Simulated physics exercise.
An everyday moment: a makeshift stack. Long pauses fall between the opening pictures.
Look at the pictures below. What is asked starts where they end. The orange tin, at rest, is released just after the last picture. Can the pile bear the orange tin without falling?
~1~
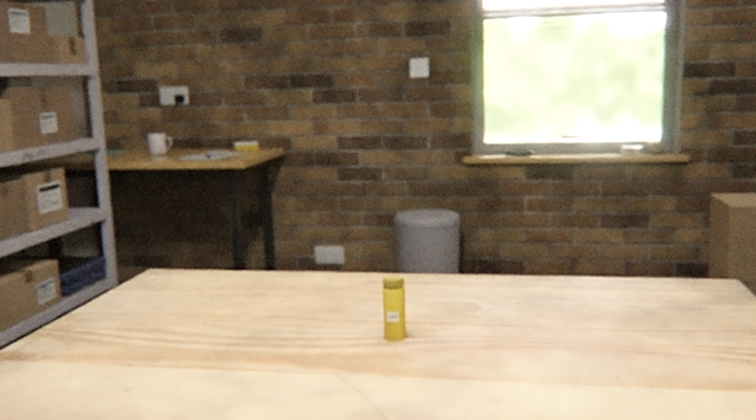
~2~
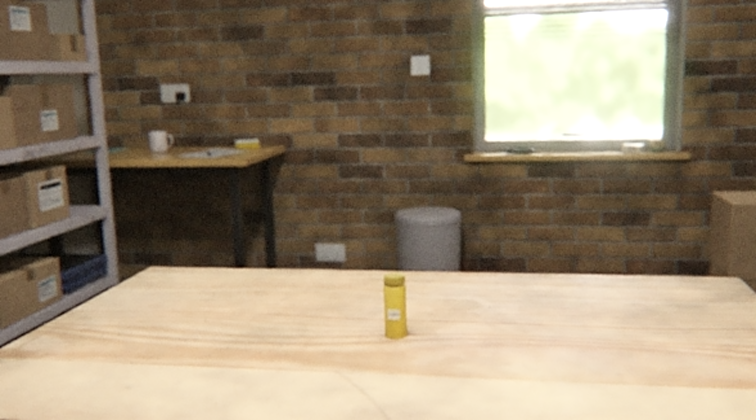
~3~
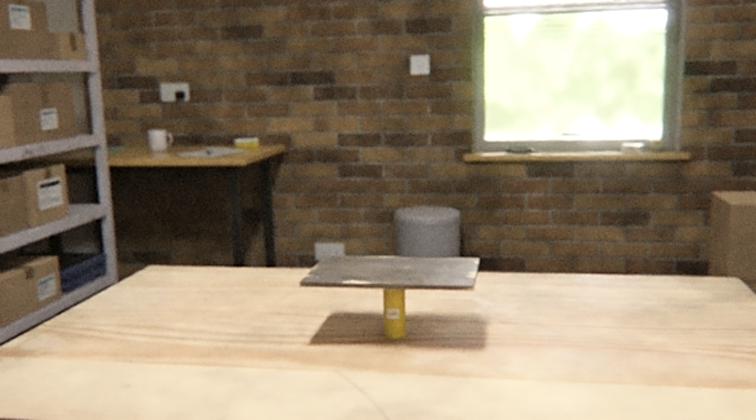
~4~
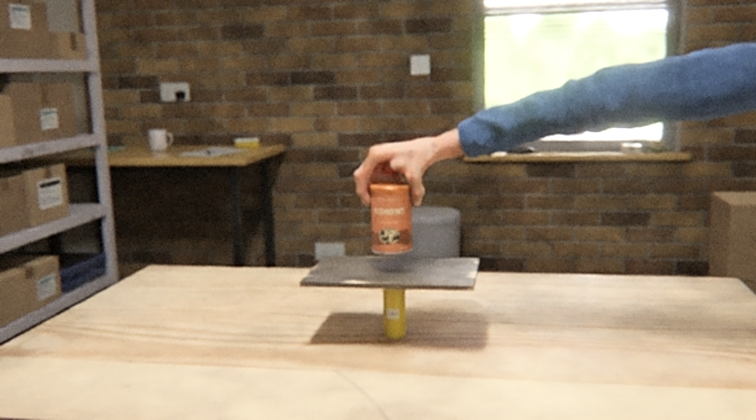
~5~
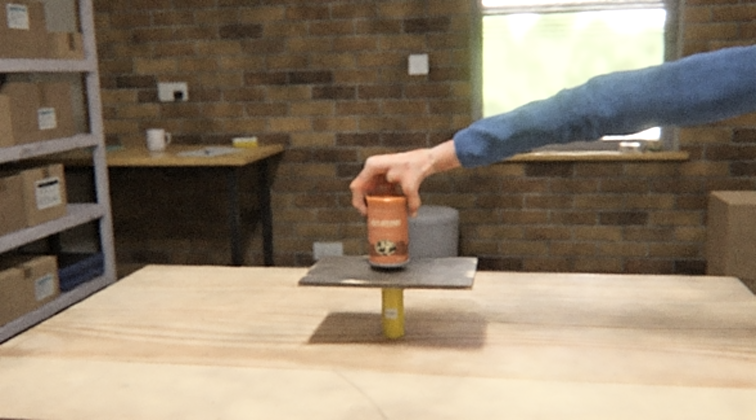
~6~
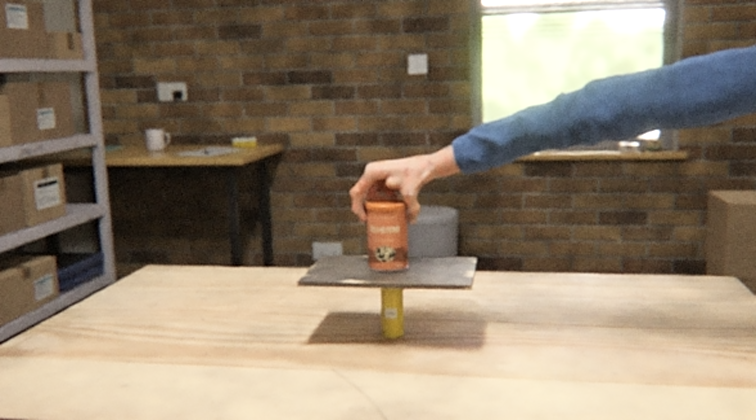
Yes. It is going to remain upright.
Then, 0.30 s past the last view, nothing moves.
Then, 0.70 s past the last view, orange tin resting near (388, 236).
Finally, all 3 still in place. Final places as the last picture's camera would see them, orange tin near (388, 236). The stack holds.
